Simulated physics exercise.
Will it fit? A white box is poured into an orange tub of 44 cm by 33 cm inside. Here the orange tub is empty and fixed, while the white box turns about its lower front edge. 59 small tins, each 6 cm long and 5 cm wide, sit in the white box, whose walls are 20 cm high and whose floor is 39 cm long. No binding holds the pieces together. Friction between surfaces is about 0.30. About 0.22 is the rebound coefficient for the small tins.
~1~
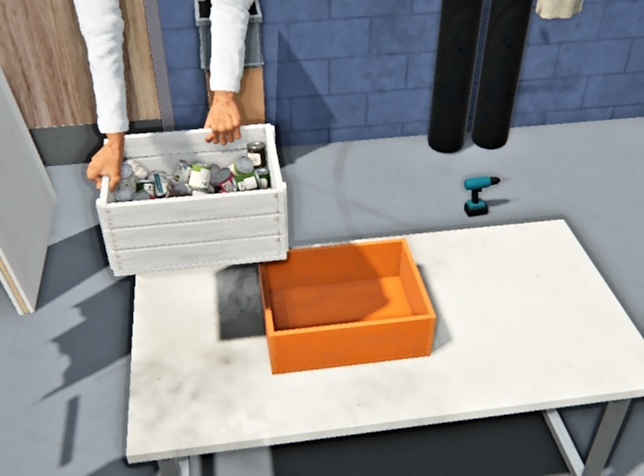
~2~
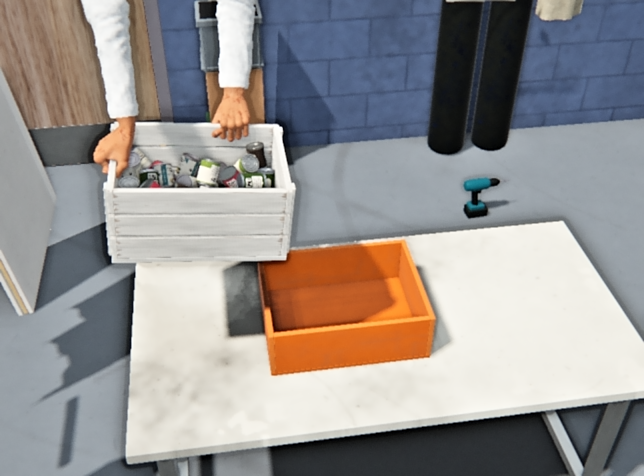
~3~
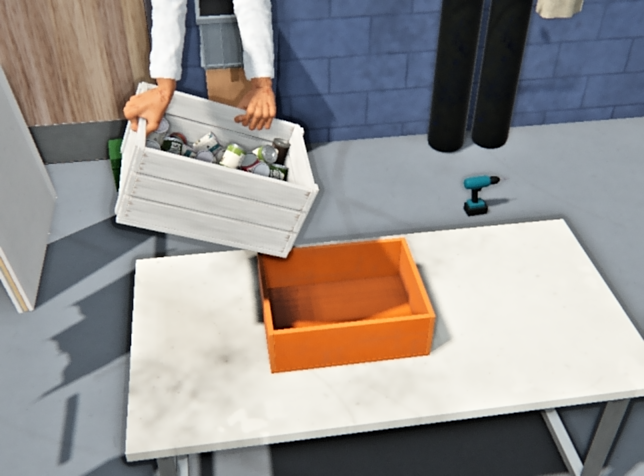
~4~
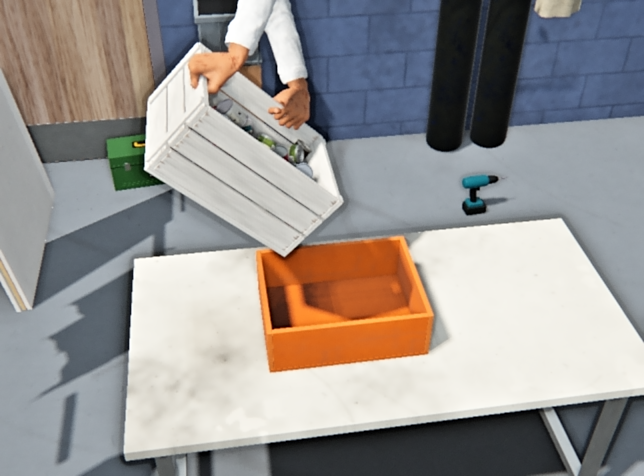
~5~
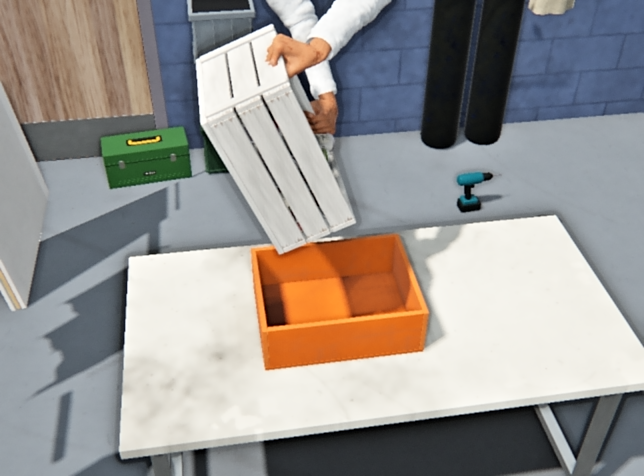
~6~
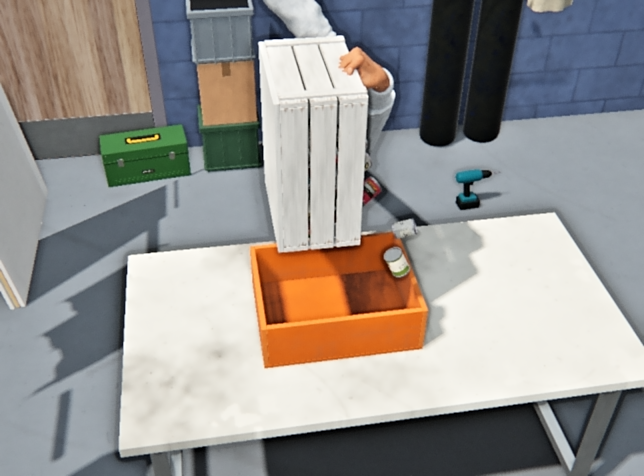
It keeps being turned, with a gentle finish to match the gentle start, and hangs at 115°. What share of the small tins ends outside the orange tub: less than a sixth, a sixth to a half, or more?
Outside the orange tub: One-sixth to one-half.
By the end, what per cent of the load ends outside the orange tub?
That comes to around 30 per cent.
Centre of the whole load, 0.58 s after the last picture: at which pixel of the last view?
The centre sits near (370, 277).
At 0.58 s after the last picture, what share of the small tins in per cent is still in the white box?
Some 25 per cent.
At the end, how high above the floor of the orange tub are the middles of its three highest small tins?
Around 11 centimetres.
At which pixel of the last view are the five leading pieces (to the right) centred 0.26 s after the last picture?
(443, 264).
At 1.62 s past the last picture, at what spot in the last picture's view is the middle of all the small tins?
Somewhere near (383, 301) in pixels.
Then, 0.26 s after the last picture, tilt 106°; 39 still in the white box, 3 in the orange tub, 3 outside the orange tub and 14 in the air.
Then, 0.58 s after the last picture, tilt 115°; 15 still in the white box, 21 in the orange tub, 11 outside the orange tub and 12 in the air.
Then, 1.04 s after the last picture, tilt 115°; 39 in the orange tub, 17 outside the orange tub and 3 in the air.
Outcome (1.62 s after the last picture), 41 in the orange tub and 18 outside the orange tub. Asked share, 18 of 59, 31 per cent.
